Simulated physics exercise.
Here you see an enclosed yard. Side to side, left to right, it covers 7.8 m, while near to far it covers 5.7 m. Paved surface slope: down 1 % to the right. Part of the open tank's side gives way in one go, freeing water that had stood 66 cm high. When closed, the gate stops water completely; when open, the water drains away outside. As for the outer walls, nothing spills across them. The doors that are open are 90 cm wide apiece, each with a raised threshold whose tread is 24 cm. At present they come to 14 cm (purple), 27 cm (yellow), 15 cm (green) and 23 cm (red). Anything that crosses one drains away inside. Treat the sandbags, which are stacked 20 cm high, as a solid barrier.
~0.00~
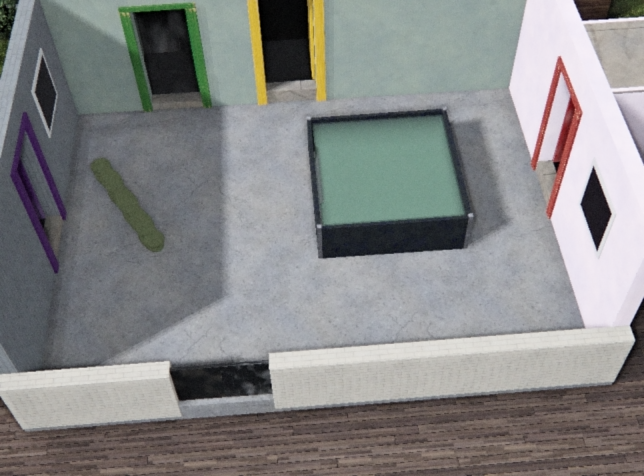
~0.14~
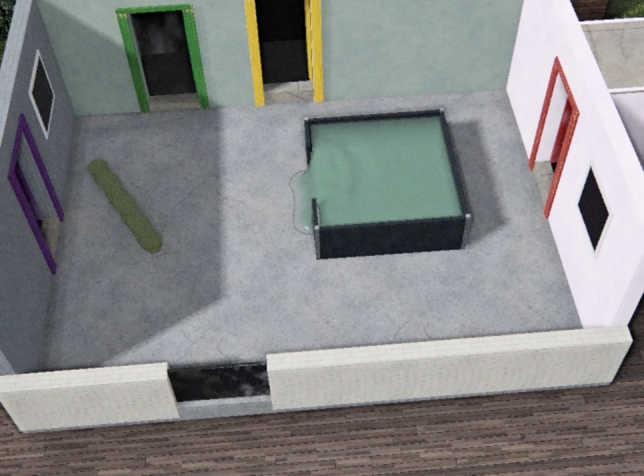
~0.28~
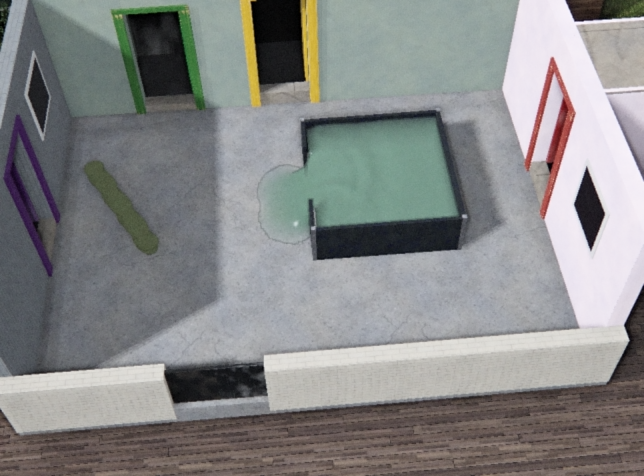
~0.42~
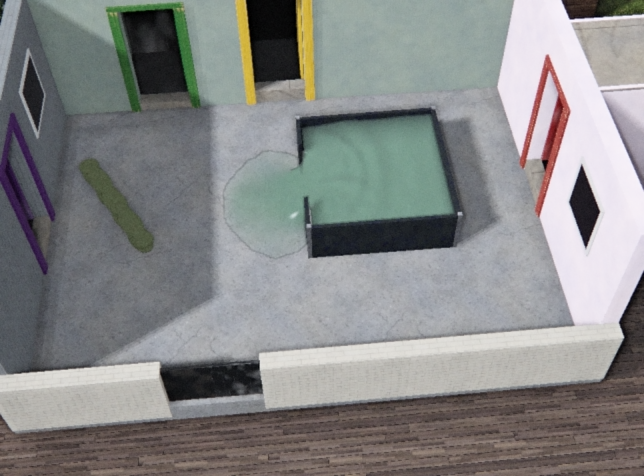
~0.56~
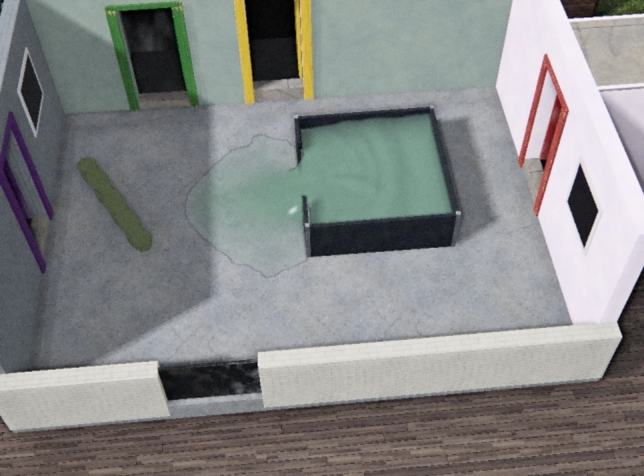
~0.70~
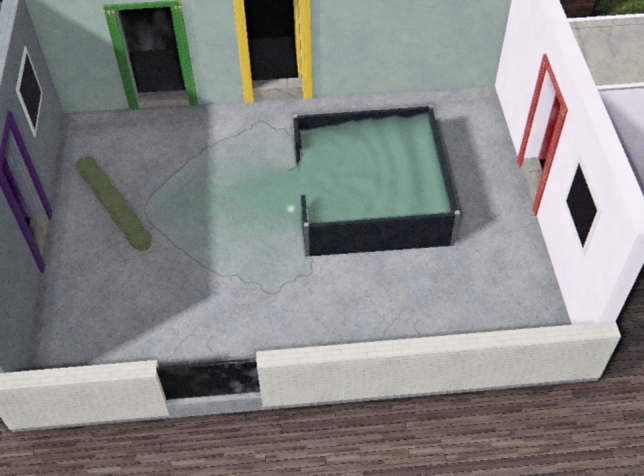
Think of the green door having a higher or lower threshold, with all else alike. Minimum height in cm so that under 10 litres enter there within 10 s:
16 cm.
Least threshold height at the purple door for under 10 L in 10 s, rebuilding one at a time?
Purple door, minimum about 9.0 cm.
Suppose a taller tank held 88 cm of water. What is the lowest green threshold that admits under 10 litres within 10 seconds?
Minimum height: Approx. 22 cm.
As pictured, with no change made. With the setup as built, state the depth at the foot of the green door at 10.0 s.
It works out to about 9.5 centimetres deep.
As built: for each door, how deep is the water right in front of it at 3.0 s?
At the purple door the depth is 7 cm, at yellow 1 cm, at green 15 cm and at red 0 cm.
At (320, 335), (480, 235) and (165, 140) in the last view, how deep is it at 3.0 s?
Ordered as asked: 0, 0, 3 cm.
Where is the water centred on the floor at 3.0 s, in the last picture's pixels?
(256, 202).
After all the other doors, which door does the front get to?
Door: Red.
After 1.4 s water covers 30 % of the floor, deepest (37 cm) near (296, 201); it has not reached the green door.
After 3.0 s water covers 50 % of the floor, deepest (34 cm) near (64, 117); 15 cm at the green door, 0 litres in over its 15 cm threshold.
After 10.0 s water covers 95 % of the floor, deepest (16 cm) near (532, 210); 9 cm at the green door, 16 litres in over its 15 cm threshold.
At the green door as built, the water arrived by 1.6 s and peaked near 20 cm at 3.4 s.
Run again over the same 10 s with other heights there, 33 litres in over 13 cm, 5 litres over 18 cm. The limit of 10 litres is kept from about 16 cm up.
